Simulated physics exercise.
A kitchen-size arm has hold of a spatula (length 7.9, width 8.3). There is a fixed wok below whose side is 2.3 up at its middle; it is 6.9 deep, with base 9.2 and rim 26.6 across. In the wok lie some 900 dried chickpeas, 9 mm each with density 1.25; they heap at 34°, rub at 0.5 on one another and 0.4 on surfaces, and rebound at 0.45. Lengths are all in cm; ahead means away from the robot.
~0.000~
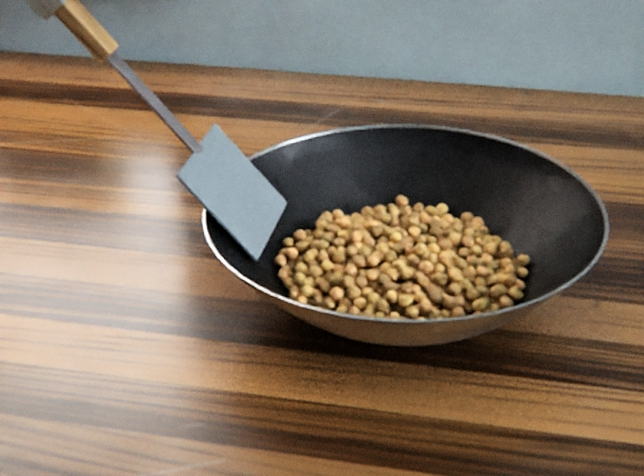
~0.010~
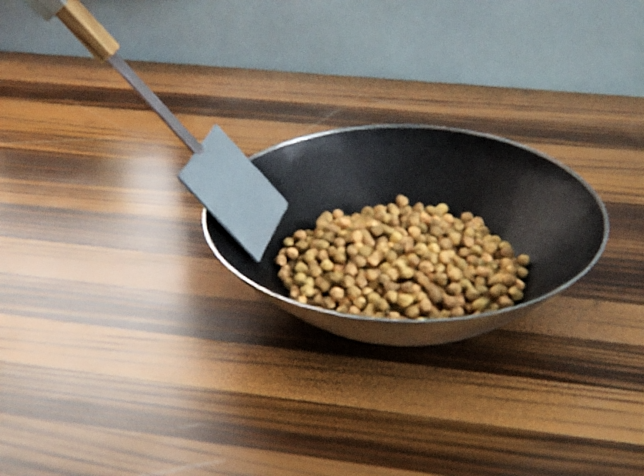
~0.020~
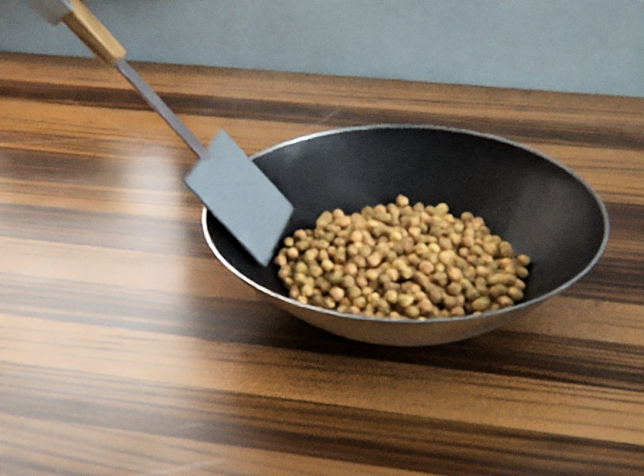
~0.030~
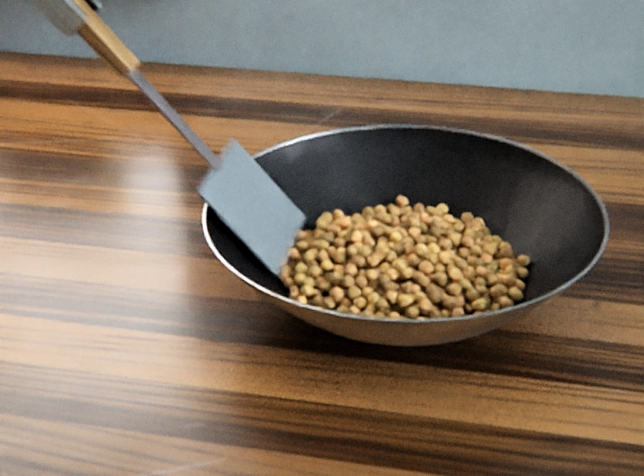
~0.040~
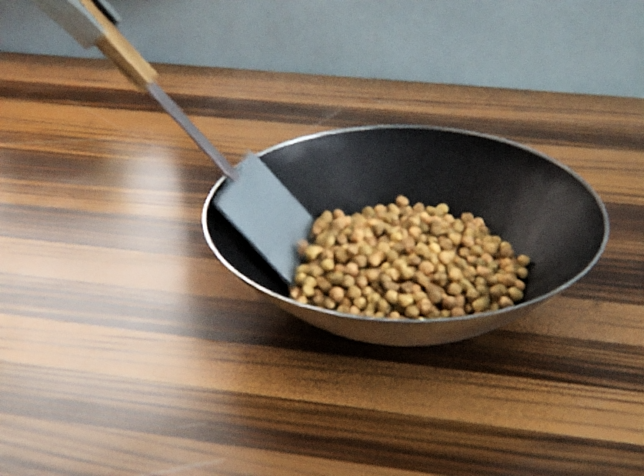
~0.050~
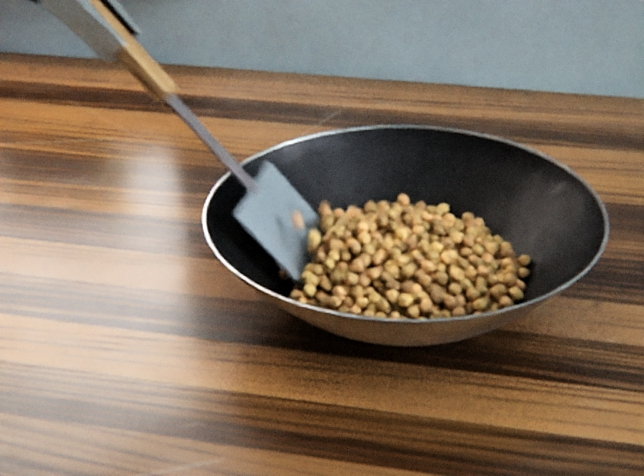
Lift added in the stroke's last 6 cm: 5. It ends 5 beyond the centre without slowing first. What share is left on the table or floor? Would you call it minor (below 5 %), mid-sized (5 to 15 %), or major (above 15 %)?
I would call it major.
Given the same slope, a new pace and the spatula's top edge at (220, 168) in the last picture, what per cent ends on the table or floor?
0 %.
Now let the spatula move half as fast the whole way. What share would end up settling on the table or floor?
Then around 5 percent would finish on the table or floor.
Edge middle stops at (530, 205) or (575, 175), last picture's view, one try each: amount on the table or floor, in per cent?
Respectively some 40 and 50 percent end on the table or floor.
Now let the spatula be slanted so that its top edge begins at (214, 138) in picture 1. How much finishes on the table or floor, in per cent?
I'd estimate around 20 per cent.
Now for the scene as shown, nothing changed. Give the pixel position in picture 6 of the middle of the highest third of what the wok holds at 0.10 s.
Centre: Approx. (424, 243) in the last view.
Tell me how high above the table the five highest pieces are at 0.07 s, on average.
I'd put it close to 9 cm.
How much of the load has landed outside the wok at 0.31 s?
Around 5 %.
By 0.07 s, sloping 49°, highest piece 11 above the table; 900 in the wok.
By 0.10 s, sloping 49°, highest piece 16 above the table; 898 in the wok, 2 on the blade or in flight.
By 0.31 s, sloping 49°, highest piece 31 above the table; 688 in the wok, 39 on the table or floor, 173 on the blade or in flight.
By 1.36 s, sloping 49°, highest piece 6 above the table; 688 in the wok, 212 on the table or floor.
Final count, 688 in the wok, 212 on the table or floor. That is 24 % on the table or floor.
